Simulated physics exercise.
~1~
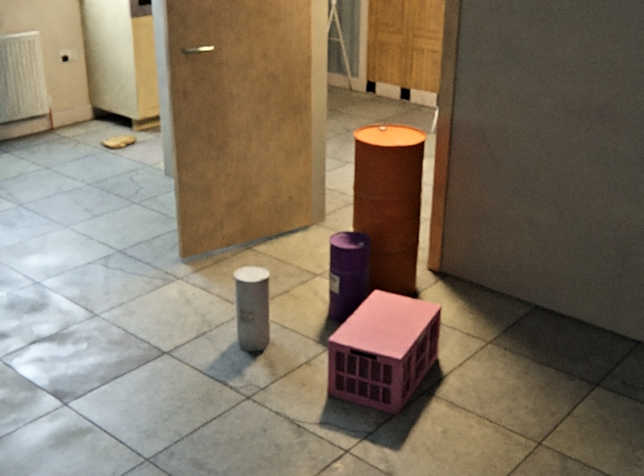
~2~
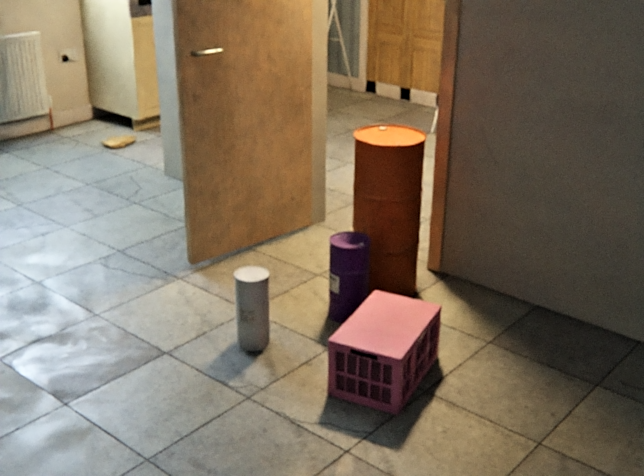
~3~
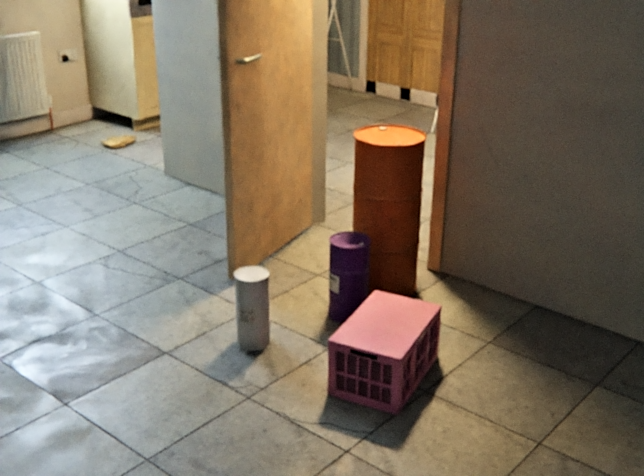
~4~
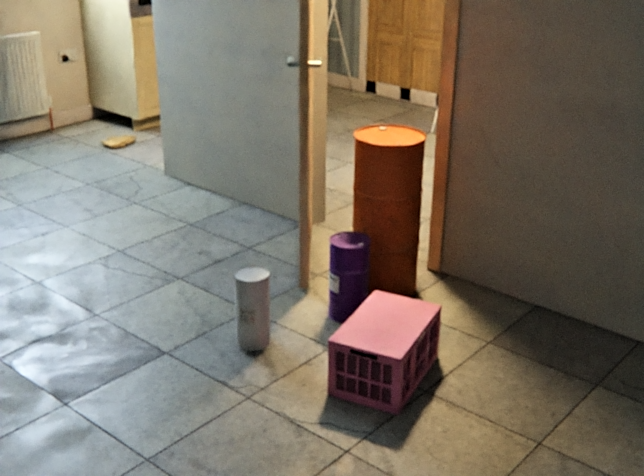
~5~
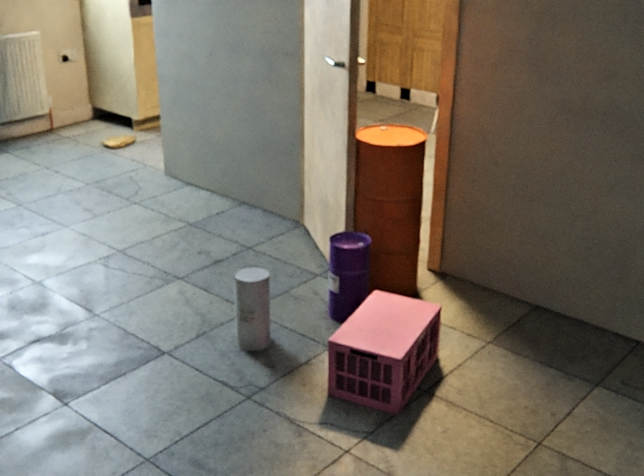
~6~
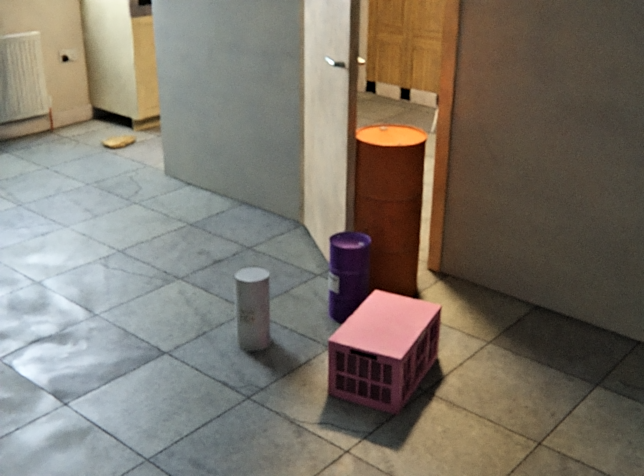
A door standing wide open swings steadily toward its frame, narrowing the doorway, then comes to rest still partly open beside an orange drum. The drum, a purple canister, a white canister and a pink crate all stay in place on the tiled floor.
